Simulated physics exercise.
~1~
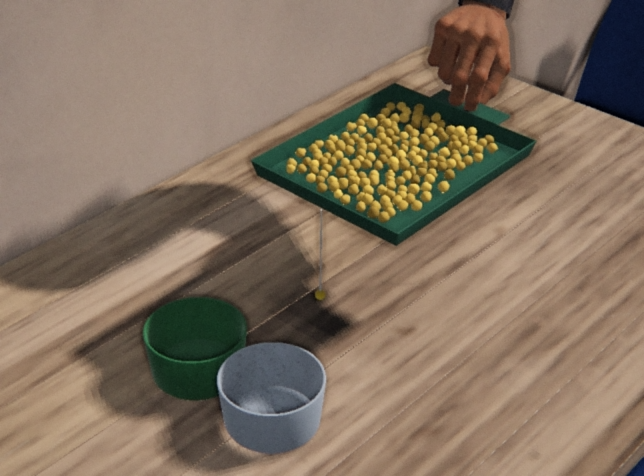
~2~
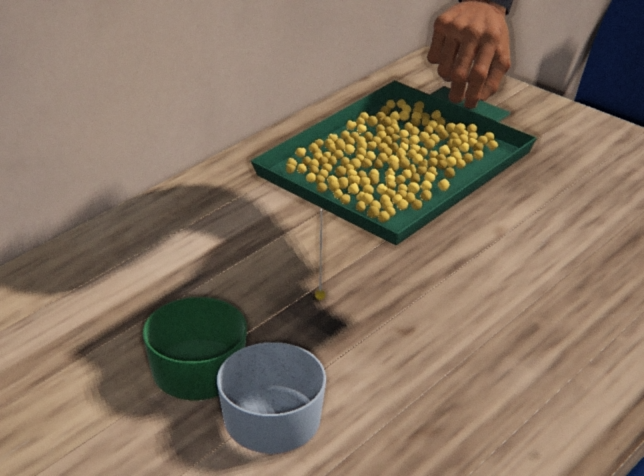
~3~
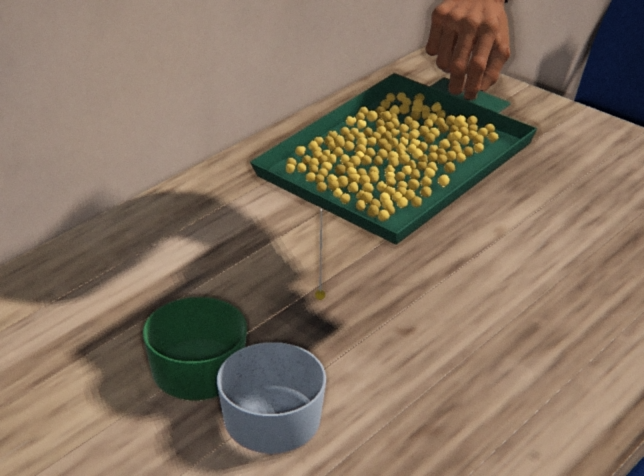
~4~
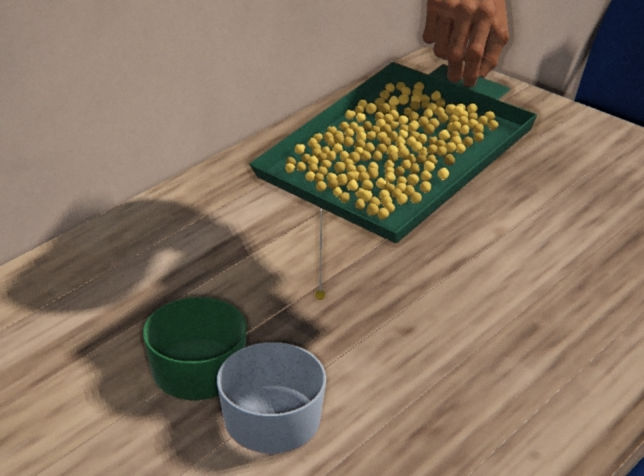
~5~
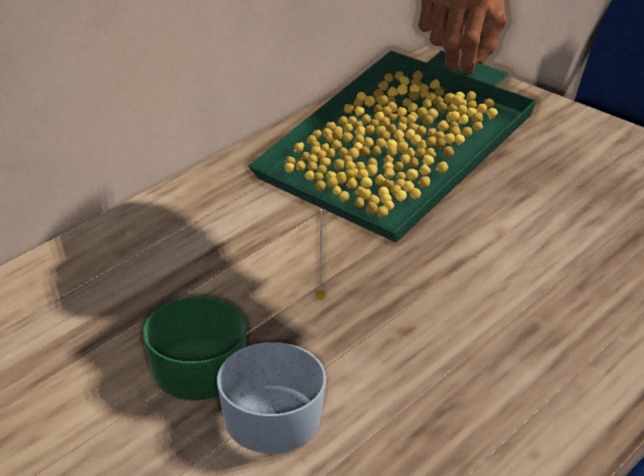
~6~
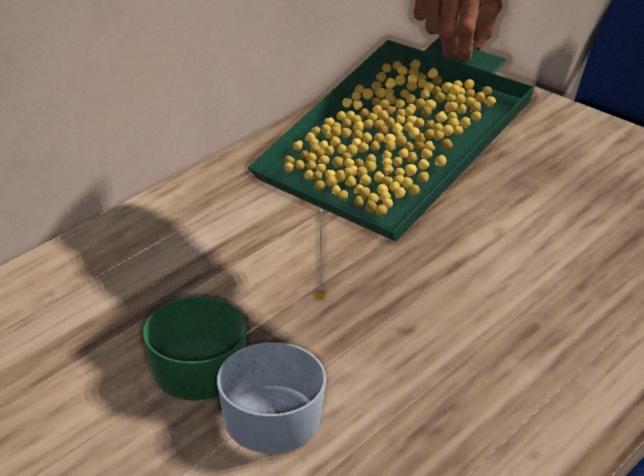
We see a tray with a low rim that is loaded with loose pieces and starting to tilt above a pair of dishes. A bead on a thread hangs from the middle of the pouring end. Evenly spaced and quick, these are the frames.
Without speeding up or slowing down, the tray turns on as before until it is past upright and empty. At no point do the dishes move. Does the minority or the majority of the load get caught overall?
The minority of it gets caught.
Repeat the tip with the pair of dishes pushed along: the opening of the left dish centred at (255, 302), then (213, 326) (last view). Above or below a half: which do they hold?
The bulk of it, then Short of half.
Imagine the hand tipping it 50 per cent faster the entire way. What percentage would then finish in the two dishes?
Around 30 in every hundred.
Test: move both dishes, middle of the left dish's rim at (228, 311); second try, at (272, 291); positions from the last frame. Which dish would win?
One: The left-side dish. Two: The left-side dish.
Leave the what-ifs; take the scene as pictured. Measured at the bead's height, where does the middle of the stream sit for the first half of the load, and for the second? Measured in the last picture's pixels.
At (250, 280) for the first part, then at (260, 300) for the others.
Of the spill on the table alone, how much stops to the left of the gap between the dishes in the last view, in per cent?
Close to 30 per cent of the spill, I think.
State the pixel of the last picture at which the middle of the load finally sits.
It settles centred around (258, 344).
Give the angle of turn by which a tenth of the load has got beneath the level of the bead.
I'd put it at about 110 degrees.
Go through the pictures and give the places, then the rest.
The first picture shows corners of the pouring end at (257, 160) and (397, 229), level; middle of the load at (387, 155), puffed corn balls; left dish at (159, 371); right dish at (234, 423); bead on its thread at (320, 295).
The second picture shows corners of the pouring end at (257, 160) and (397, 229), level; middle of the load at (387, 153).
The third picture shows corners of the pouring end at (257, 161) and (396, 229), tipped barely, lowest at the left corner; middle of the load at (387, 149).
The fourth picture shows corners of the pouring end at (256, 163) and (395, 228), tipped a little, lowest at the left corner; middle of the load at (386, 143).
The fifth picture shows corners of the pouring end at (255, 165) and (394, 228), tipped a little, lowest at the left corner; middle of the load at (385, 137).
The sixth picture shows corners of the pouring end at (254, 166) and (392, 228), tipped clearly, lowest at the left corner; middle of the load at (383, 131); left dish at (159, 371); right dish at (234, 423).
Soon after the last picture, tray tipped steeply; nearly all on the tray; a stray few in the air.
A little later, tray tipped past a quarter turn; nearly all on the tray; a stray few in the right dish.
Later still, tray tipped past a quarter turn; a small part in the right dish; a stray few in the left dish; most outside both.
At rest, tray tipped past a quarter turn; a small part in the right dish; a stray few in the left dish; most outside both.
